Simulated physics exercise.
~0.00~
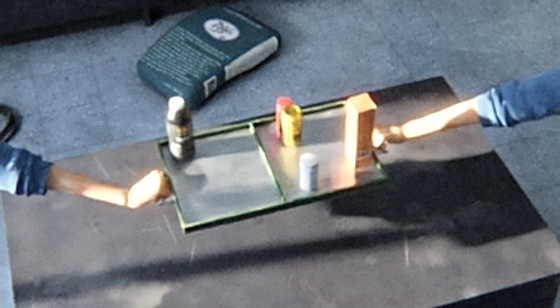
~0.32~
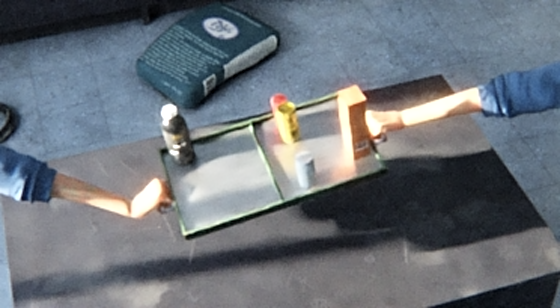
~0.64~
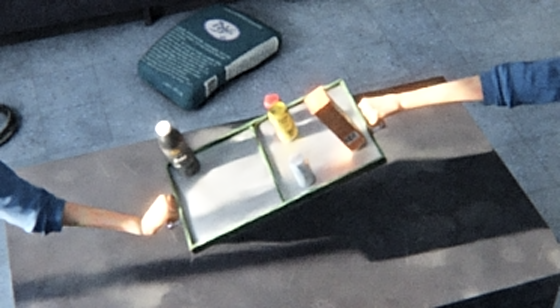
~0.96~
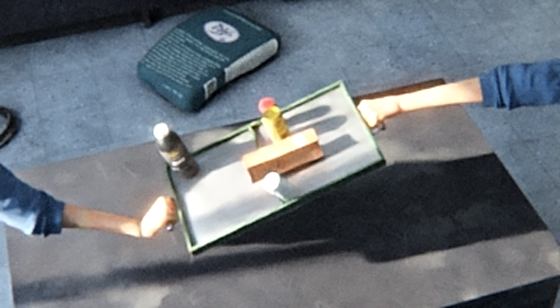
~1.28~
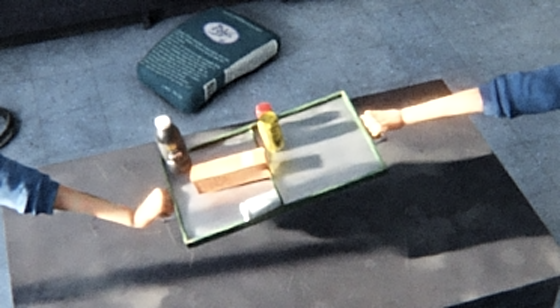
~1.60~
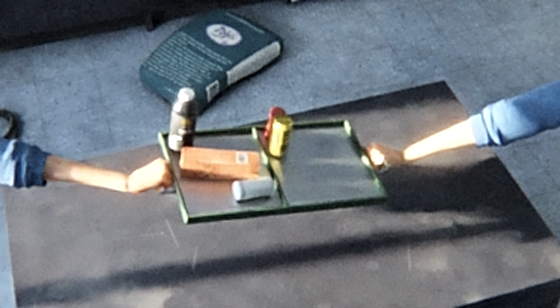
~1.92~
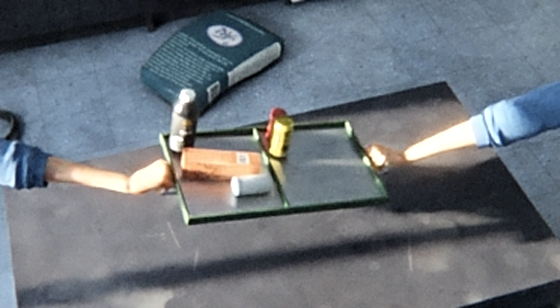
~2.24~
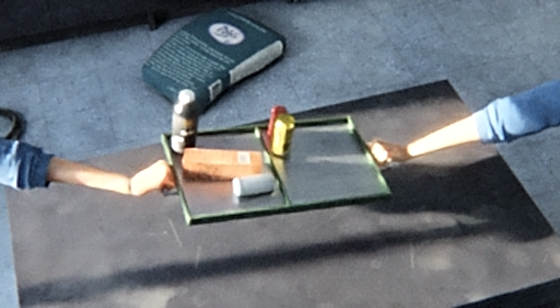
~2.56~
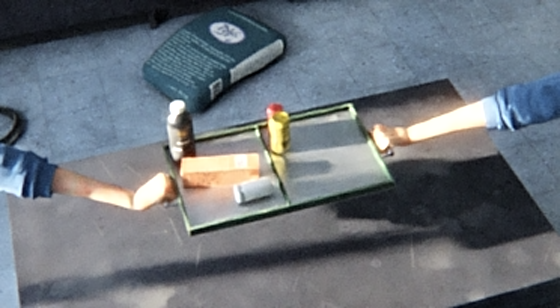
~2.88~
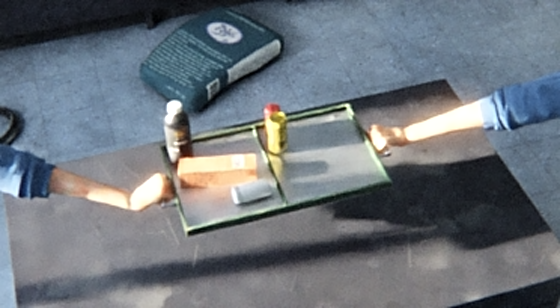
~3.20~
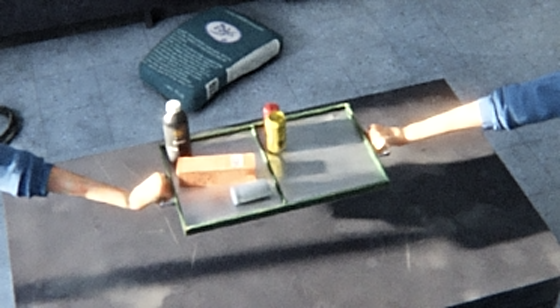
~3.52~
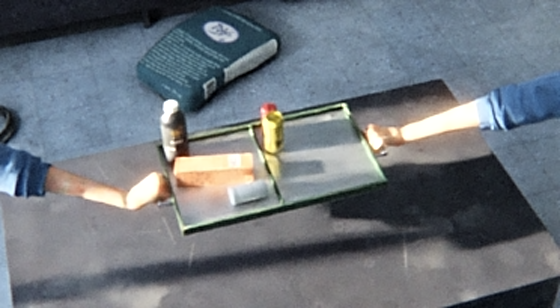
A tray held by two hands above a dark table tips left edge down, and an orange carton topples and slides left, followed by a small white shaker; the tray swings the other way, then levels with both lying down and the bottle, yellow can and red shaker upright.
